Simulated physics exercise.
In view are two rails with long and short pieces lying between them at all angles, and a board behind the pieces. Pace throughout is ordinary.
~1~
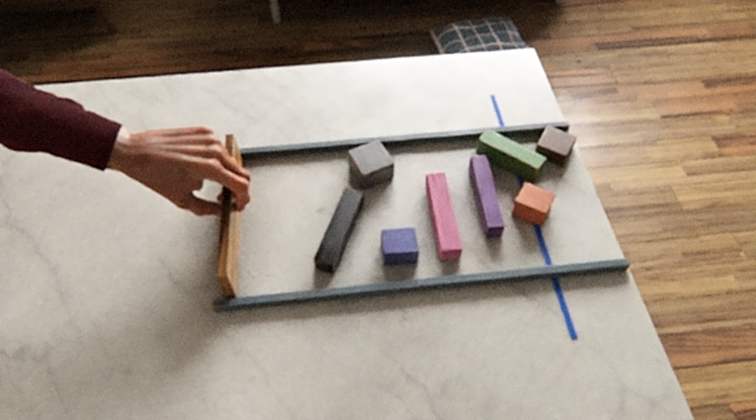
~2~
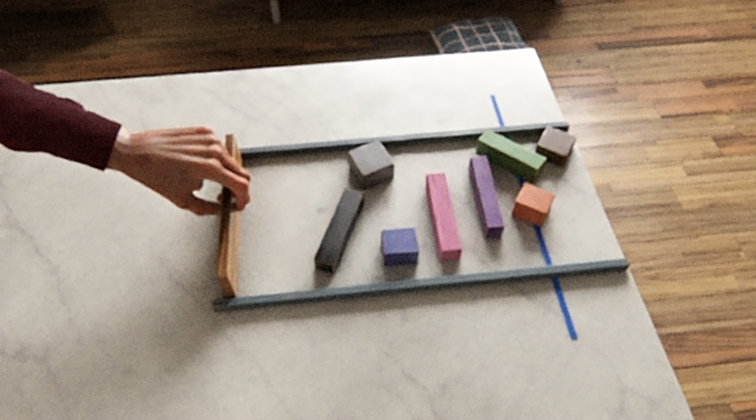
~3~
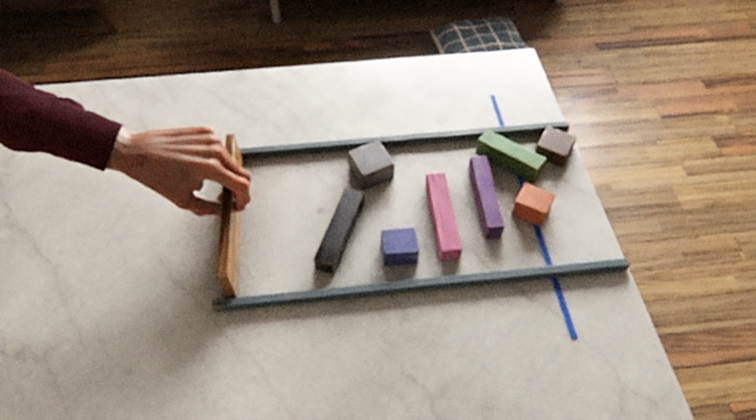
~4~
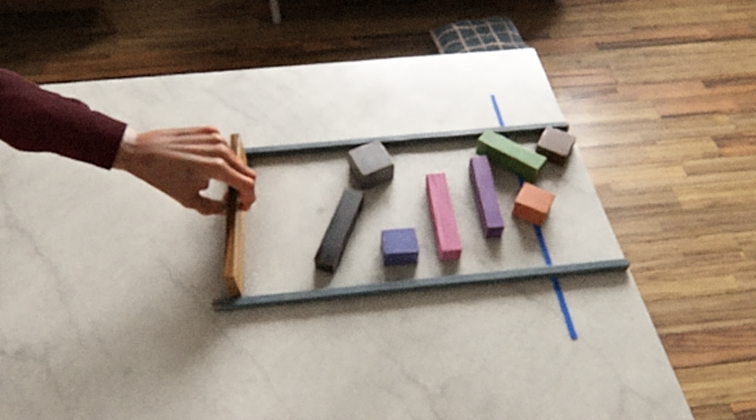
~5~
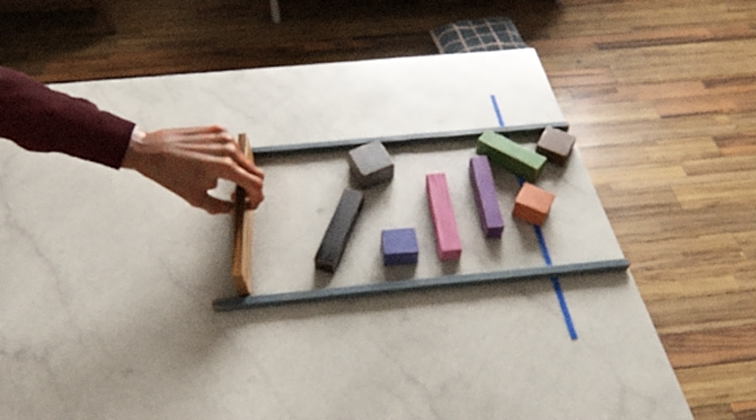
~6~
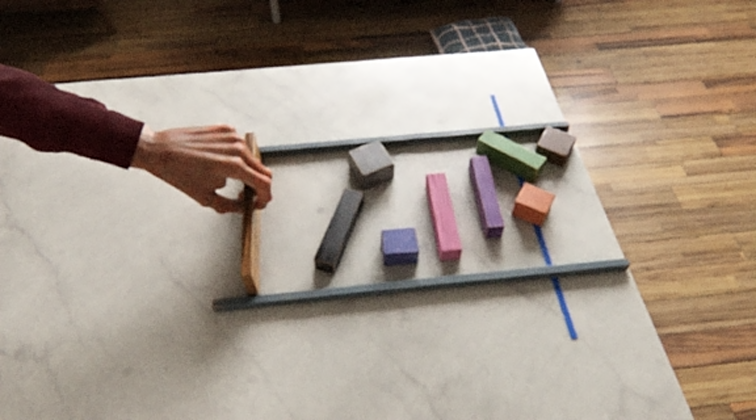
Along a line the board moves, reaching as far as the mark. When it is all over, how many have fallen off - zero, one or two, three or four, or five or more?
By then one or two have fallen off.
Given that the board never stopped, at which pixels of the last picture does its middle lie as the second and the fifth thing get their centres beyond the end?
At (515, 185) for the second, at (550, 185) for the fifth.
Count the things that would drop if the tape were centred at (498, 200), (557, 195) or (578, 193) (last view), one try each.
Down on the floor: 0, 5 and 6.
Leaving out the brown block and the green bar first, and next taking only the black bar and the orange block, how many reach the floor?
In order, the numbers are 1 and 1.
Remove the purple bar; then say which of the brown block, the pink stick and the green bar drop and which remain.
Well, the brown block topples off, the pink stick is left in place and the green bar is left in place.
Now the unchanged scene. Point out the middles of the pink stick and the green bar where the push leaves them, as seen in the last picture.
The first one ends at (583, 201), the second at (571, 148).
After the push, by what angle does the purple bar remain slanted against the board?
Misalignment: Close to 25°.
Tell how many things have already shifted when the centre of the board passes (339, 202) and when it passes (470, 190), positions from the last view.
So far 1, and 7 at the second.
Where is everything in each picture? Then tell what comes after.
The first picture shows brown block (555, 146); orange block (533, 204); green bar (510, 156); board (231, 212); tape (527, 198).
The second picture shows orange block (533, 205); board (231, 212).
The third picture shows green bar (510, 156); purple bar (486, 195).
The fourth picture shows brown block (555, 146); pink stick (443, 215).
The fifth picture shows orange block (533, 205); blue block (400, 247).
The sixth picture shows brown block (555, 146); orange block (533, 205); green bar (510, 156); board (252, 210); tape (527, 198).
Soon after, none off yet; brown block at rest near (555, 146); orange block at rest near (533, 205); green bar at rest near (510, 156).
In the end, the number that fall off is one or two; gone, orange block and brown block.
